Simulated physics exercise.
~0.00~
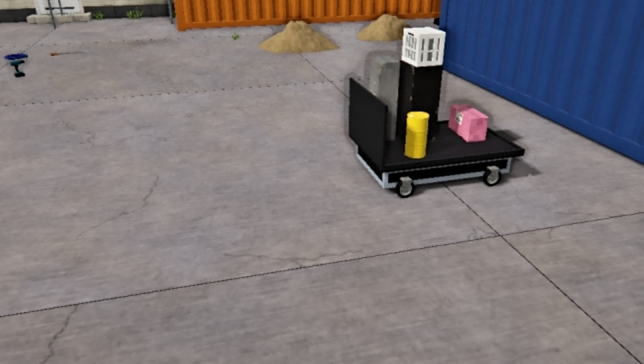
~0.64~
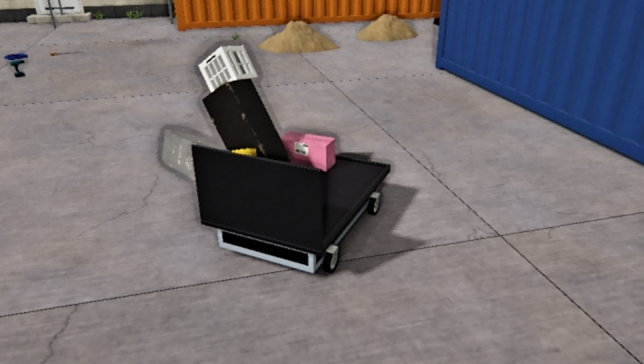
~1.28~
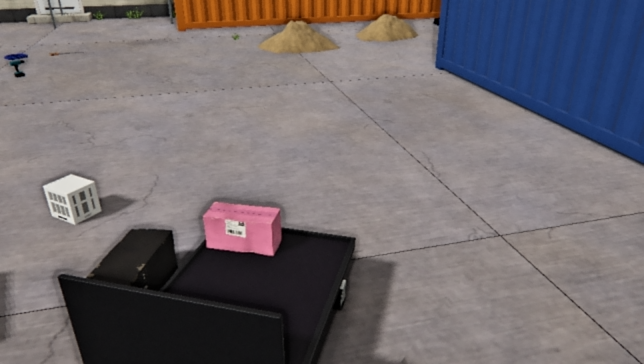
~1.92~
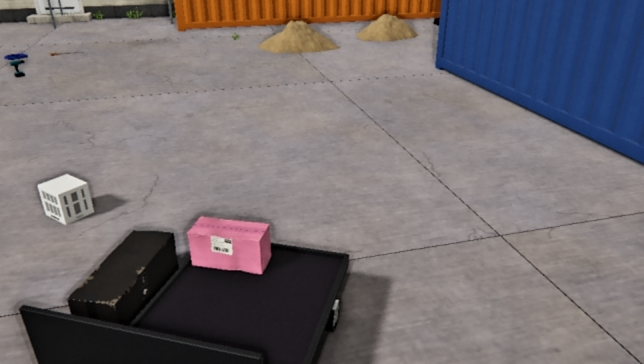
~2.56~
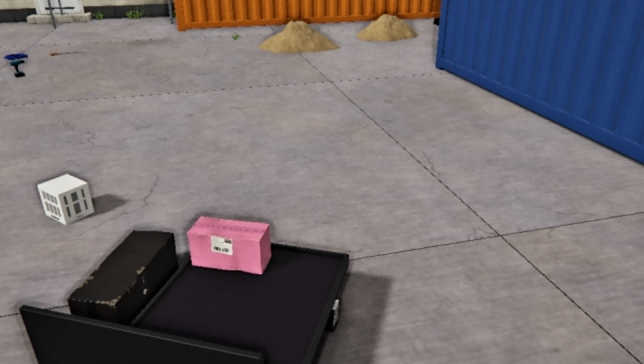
A loaded cart curves toward the viewer and stops, keeping only the pink parcel upright aboard.
